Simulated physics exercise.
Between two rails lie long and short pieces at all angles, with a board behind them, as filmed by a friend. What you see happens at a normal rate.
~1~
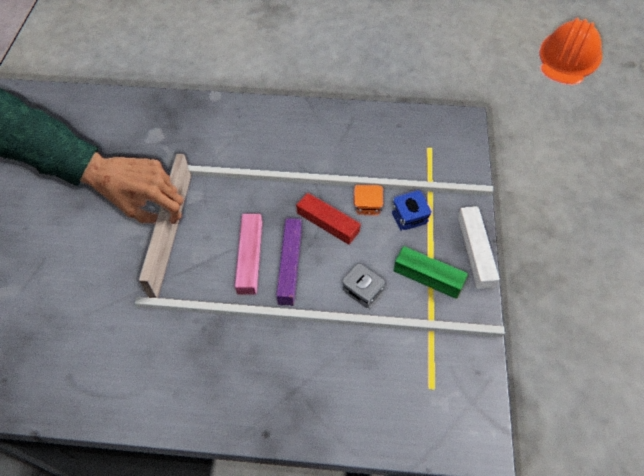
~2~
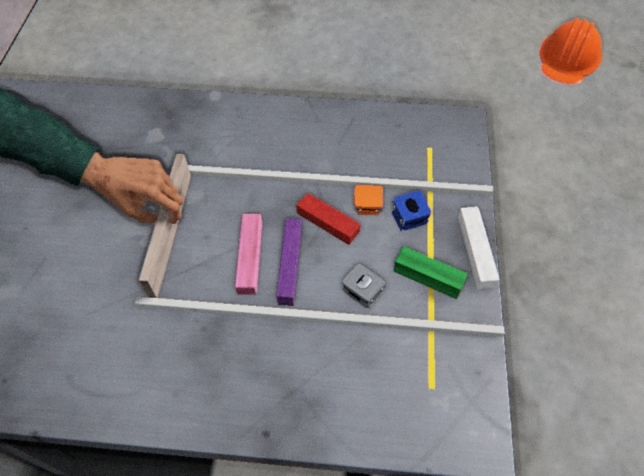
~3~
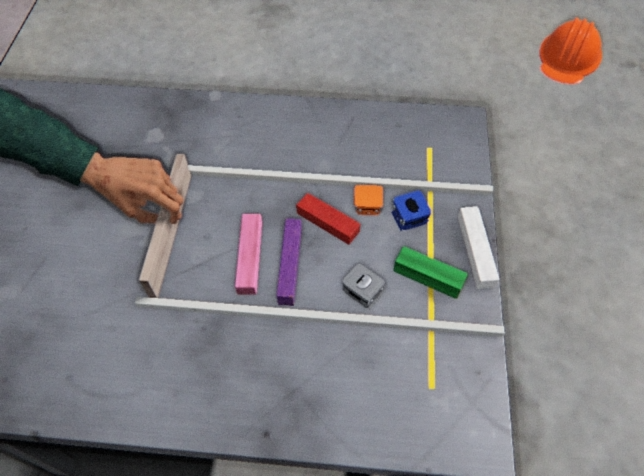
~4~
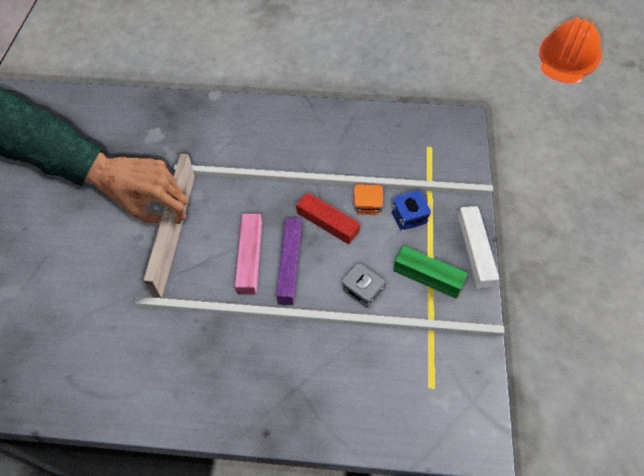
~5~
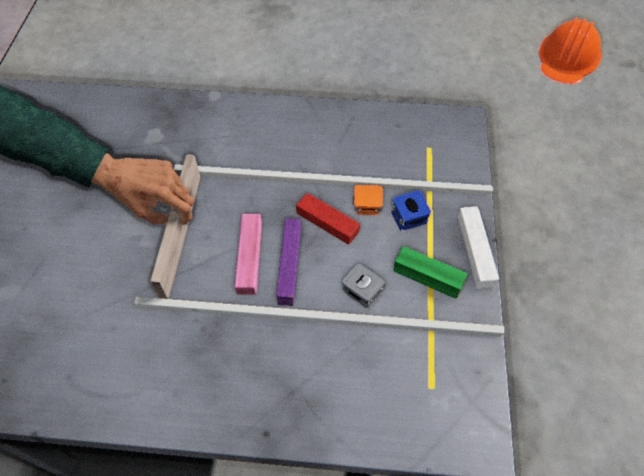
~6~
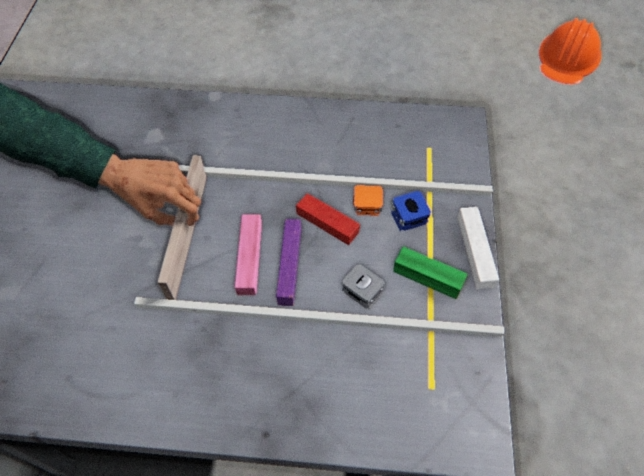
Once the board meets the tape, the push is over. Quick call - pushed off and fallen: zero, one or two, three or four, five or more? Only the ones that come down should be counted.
Call: One or two.
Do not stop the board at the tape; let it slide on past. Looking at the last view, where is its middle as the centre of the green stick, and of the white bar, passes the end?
Its middle is about (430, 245) and about (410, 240).
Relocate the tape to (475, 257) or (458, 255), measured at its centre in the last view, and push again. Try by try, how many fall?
6 and 4.
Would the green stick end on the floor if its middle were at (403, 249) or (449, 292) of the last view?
Goes off the edge; goes off the edge.
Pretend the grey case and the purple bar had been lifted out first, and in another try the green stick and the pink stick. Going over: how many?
Fallen: 1 in the first try, 1 in the other.
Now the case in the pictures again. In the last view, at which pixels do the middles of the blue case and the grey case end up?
First at (474, 209); second at (491, 302).
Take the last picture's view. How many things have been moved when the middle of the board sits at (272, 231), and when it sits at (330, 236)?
The first number is 2, the next one 5.
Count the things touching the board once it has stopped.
The figure is 3.
Soon after, none off yet; white bar at rest near (477, 247); green stick at rest near (429, 273); blue case at rest near (411, 212).
After that, none off yet; white bar displaced a little near (490, 247); green stick displaced a little near (466, 277); blue case displaced about its own width near (447, 212).
In the end, the number that fall off is one or two; gone, white bar.
